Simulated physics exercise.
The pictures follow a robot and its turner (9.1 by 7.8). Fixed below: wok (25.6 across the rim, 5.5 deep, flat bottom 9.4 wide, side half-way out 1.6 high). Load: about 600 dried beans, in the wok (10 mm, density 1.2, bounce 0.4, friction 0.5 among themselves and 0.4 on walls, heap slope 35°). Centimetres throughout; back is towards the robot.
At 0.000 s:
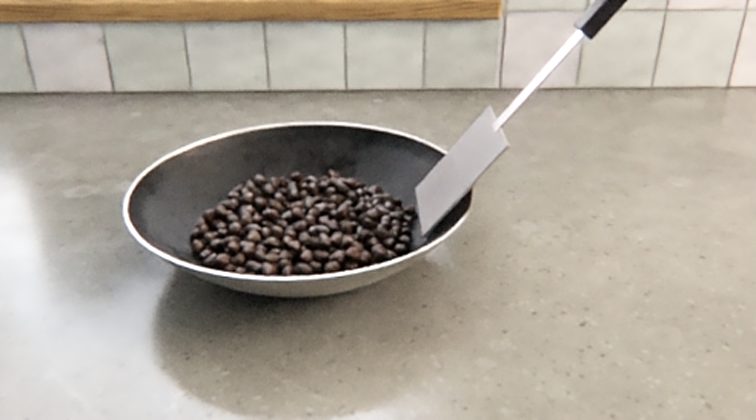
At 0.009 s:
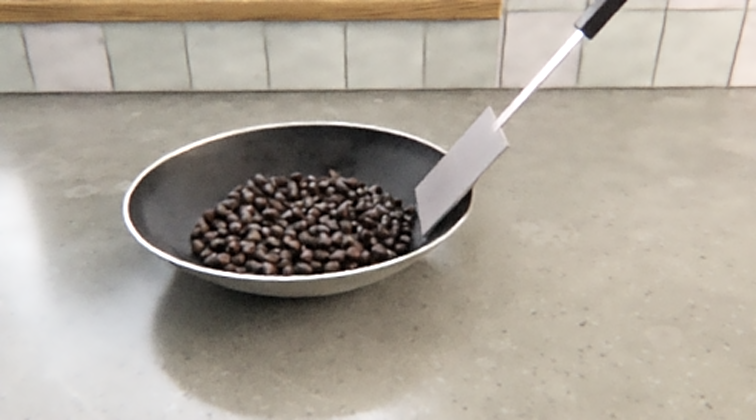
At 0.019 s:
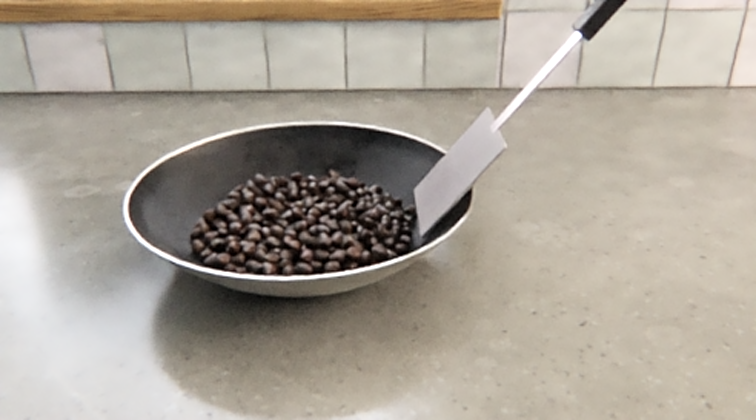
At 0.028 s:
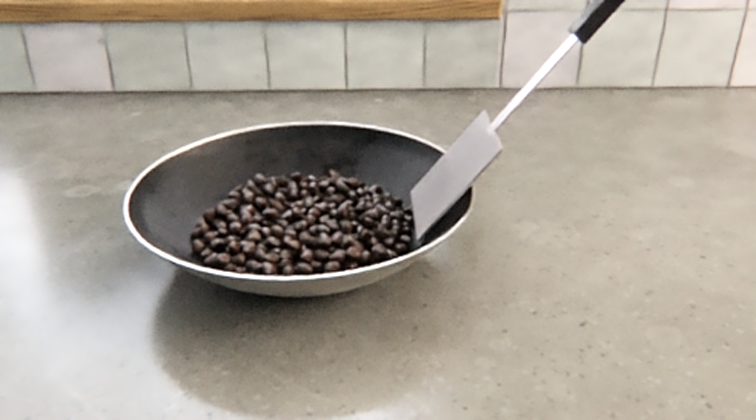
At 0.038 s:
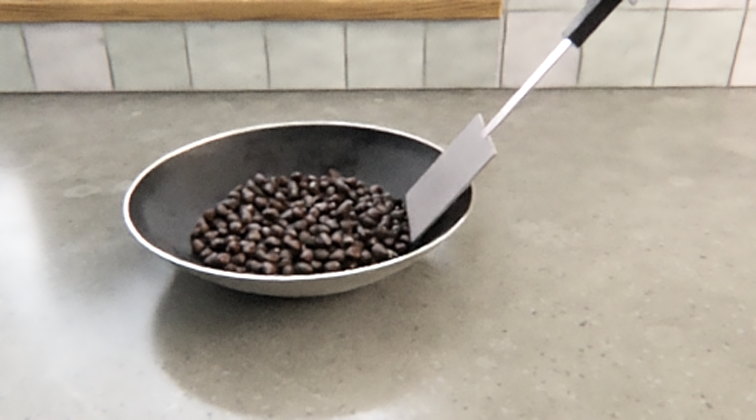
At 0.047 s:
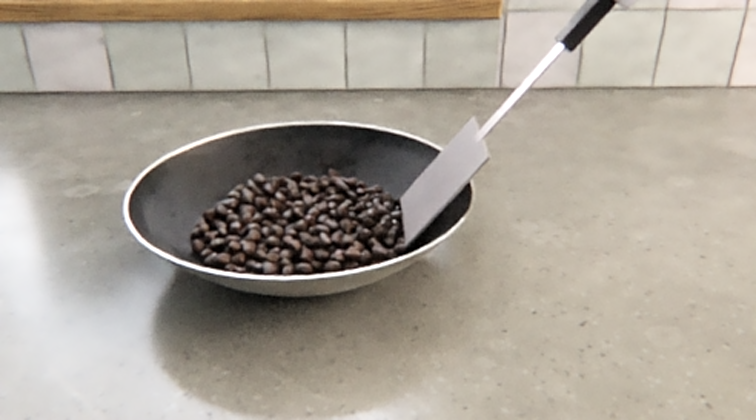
The video shows a dark pan of glossy brown beans on a gray countertop, with a black-handled metal turner resting inside its right edge. The turner shifts slightly left and down toward the beans, which stay nearly still.
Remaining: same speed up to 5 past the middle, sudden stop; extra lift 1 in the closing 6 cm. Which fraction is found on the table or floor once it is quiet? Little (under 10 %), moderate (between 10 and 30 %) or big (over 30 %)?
Answer: Little; under 10 % of the dried beans finish on the table or floor.
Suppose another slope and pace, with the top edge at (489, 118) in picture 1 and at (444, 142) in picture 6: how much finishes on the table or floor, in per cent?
Some 20 per cent.
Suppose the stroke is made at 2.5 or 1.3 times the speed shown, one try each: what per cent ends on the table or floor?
About 20 and 5 per cent.
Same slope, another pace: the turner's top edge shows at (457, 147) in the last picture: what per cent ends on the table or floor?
Some 10 per cent.
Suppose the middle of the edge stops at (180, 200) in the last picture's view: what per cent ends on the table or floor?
About 30 per cent.
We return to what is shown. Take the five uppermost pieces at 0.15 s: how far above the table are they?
Some 4 cm.
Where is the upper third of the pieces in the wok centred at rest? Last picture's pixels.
Near (187, 196).
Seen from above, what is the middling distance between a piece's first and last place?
Roughly 5 cm.
After 0.15 s, sloping 52°, highest piece 5 above the table; 599 in the wok.
After 0.25 s, sloping 52°, highest piece 6 above the table; 599 in the wok.
After 0.50 s, sloping 52°, highest piece 7 above the table; 589 in the wok, 10 on the table or floor.
After 1.55 s, sloping 52°, highest piece 7 above the table; 588 in the wok, 11 on the table or floor.
In the end, 588 in the wok, 11 on the table or floor. That is 2 % on the table or floor.
